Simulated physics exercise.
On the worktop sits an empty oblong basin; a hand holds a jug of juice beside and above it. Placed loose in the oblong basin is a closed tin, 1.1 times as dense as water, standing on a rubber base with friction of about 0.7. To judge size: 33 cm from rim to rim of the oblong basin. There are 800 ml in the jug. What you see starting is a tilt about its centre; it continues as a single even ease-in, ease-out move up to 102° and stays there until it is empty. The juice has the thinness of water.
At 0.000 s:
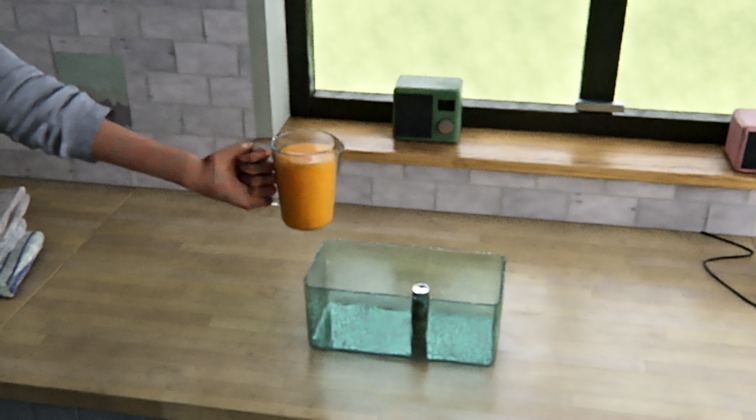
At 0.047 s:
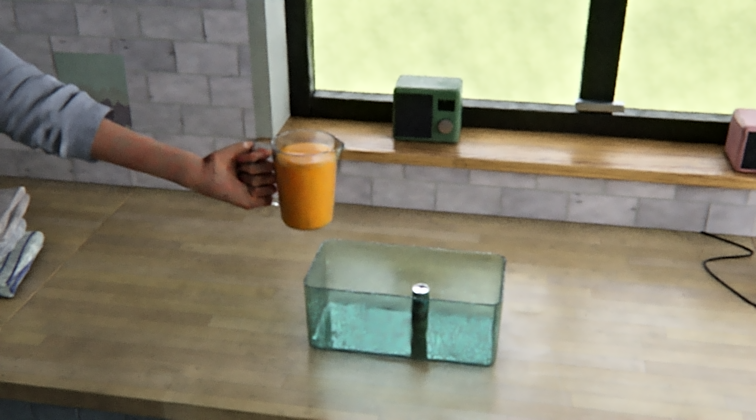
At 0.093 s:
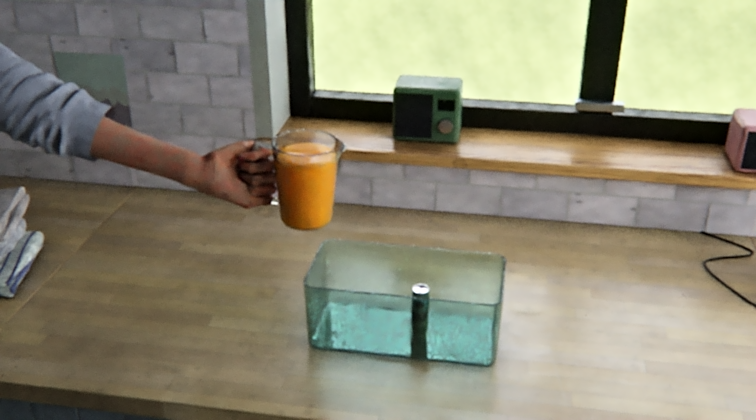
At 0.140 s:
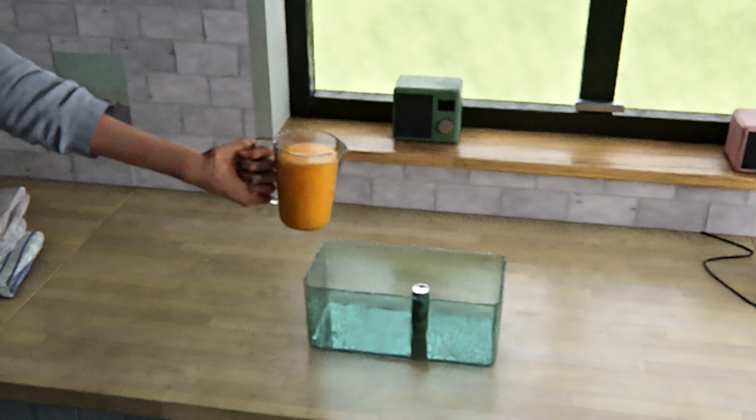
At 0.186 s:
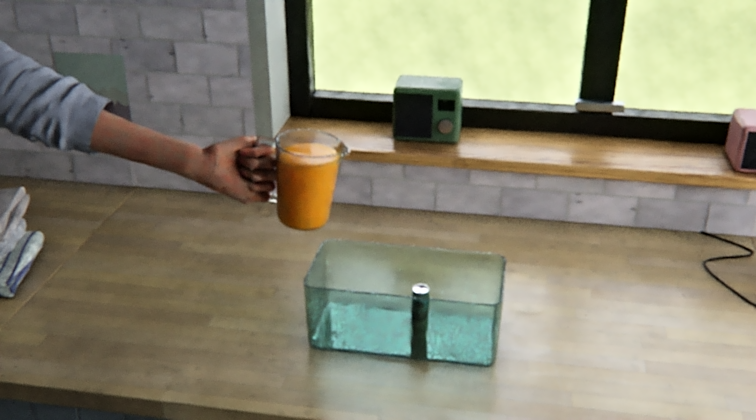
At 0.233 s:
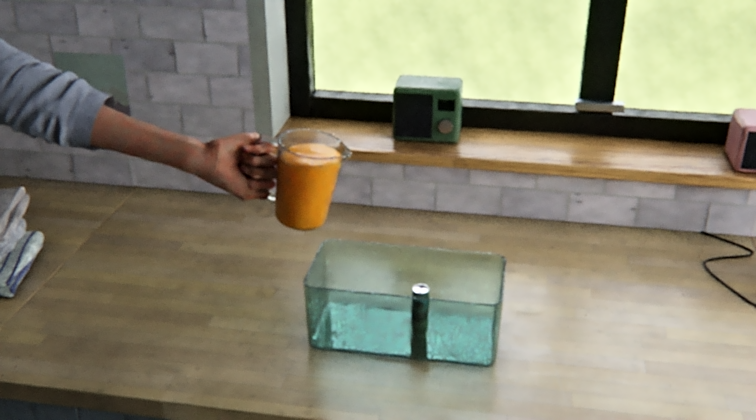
A hand held a glass jug of orange juice above a clear greenish basin with a small can standing in it, then slowly tilted the jug slightly to the right.
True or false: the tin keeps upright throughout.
False.
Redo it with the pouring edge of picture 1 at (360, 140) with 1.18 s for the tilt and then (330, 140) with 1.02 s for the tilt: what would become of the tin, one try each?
First it tips over; then it stays on its base.
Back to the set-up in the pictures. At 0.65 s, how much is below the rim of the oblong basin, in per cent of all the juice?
About 2%.
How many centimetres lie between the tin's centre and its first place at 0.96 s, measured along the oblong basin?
The tin has gone some 3 cm.
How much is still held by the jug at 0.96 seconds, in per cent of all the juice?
Share remaining: Approx. 38 %.
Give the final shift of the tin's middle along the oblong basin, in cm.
In the end the tin's centre has shifted about 9.0 centimetres.
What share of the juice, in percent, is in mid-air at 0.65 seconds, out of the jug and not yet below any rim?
Near 14 per cent of it all.
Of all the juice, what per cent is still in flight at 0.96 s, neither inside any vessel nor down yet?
Close to 22 per cent.
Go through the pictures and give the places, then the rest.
In the first frame, it leans 0°; its right rim is at (345, 146); the juice meets the walls at (276, 151) and (337, 155); the oblong basin's rim runs from (313, 263) to (504, 280); the tin's top is at (421, 291).
In the second frame, it leans 0°; its right rim is at (345, 147); the juice meets the walls at (277, 151) and (337, 155).
In the third frame, it leans 2°; its right rim is at (346, 147); the juice meets the walls at (277, 151) and (337, 156).
In the fourth frame, it leans 4°; its right rim is at (347, 149); the juice meets the walls at (278, 151) and (338, 157).
In the fifth frame, it leans 7°; its right rim is at (349, 151); the juice meets the walls at (280, 151) and (340, 157).
In the sixth frame, it leans 10°; its right rim is at (351, 154); the juice meets the walls at (282, 152) and (342, 157).
By 0.65 s the tilt is 63° and 85 per cent is still to pour; the tin stands where it began.
By 0.96 s the tilt is 96° and 38 per cent is still to pour; the tin leans 9°.
By 1.28 s the tilt is 102° and 4 per cent is still to pour; the tin lies on its side.
By 1.63 s the tilt is 102° and 0 per cent is still to pour; the tin lies on its side.
At rest the tin lies on its side.
